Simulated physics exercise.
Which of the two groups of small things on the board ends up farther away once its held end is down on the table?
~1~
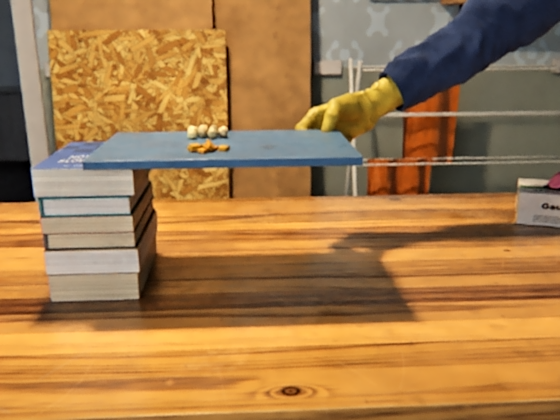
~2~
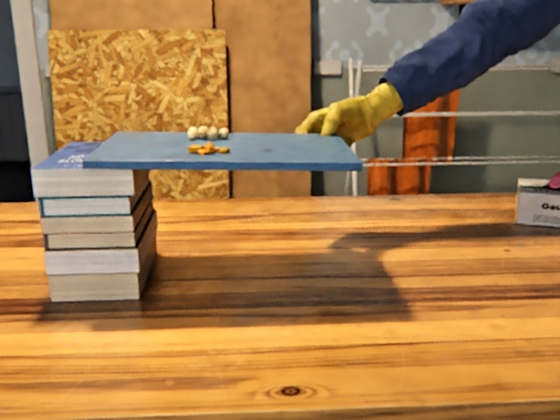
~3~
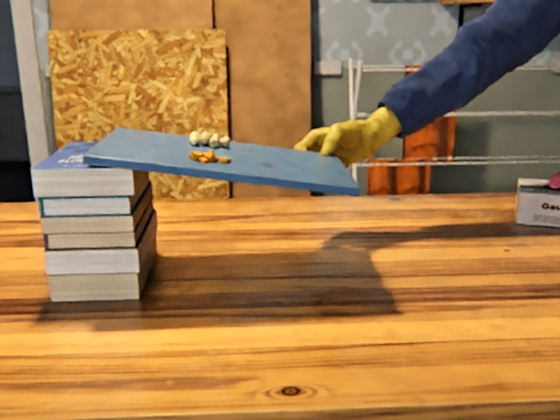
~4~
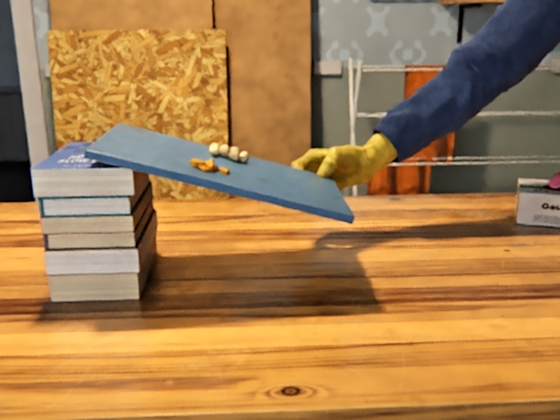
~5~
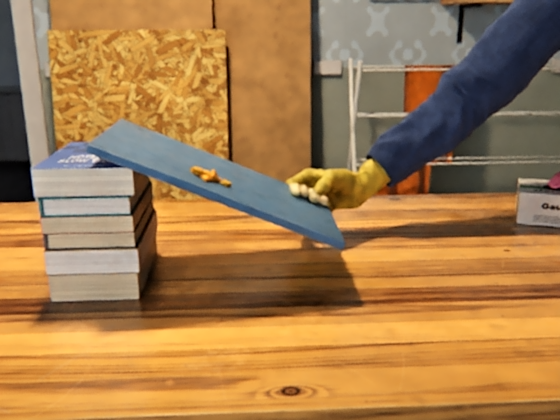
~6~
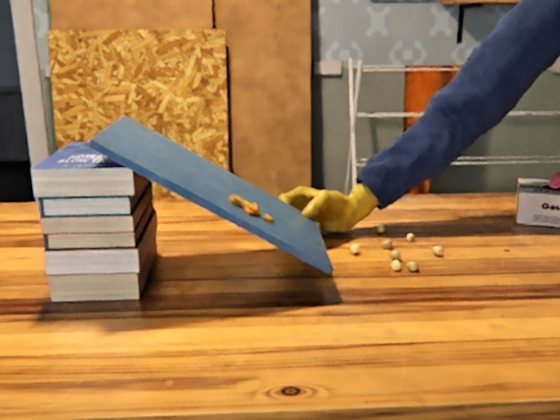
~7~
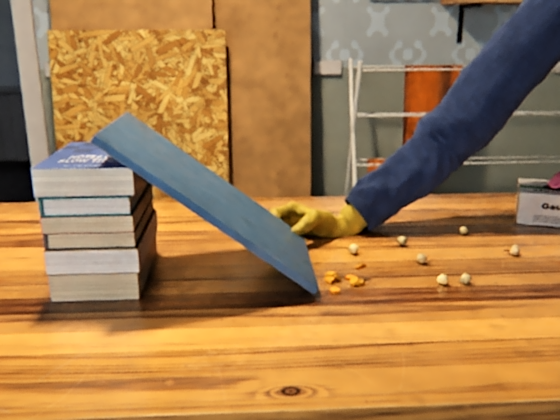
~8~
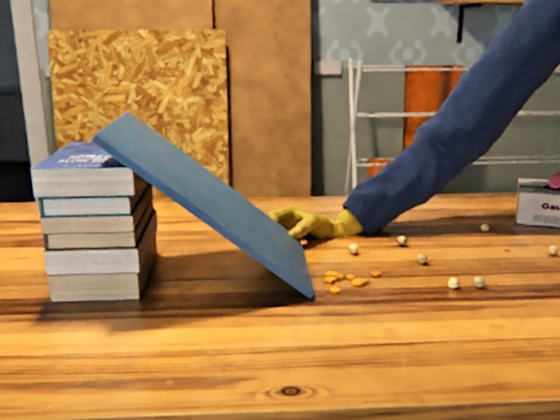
The pale round balls, which start on the far side of the board, go farther, while the orange pieces stay mostly near its foot.
On a wooden table, a yellow-gloved hand lowers the right end of a blue board propped on stacked books. Small pale balls roll off and scatter rightward, then orange pieces slide down, ending near the foot of the sloping board while the balls lie farther out.
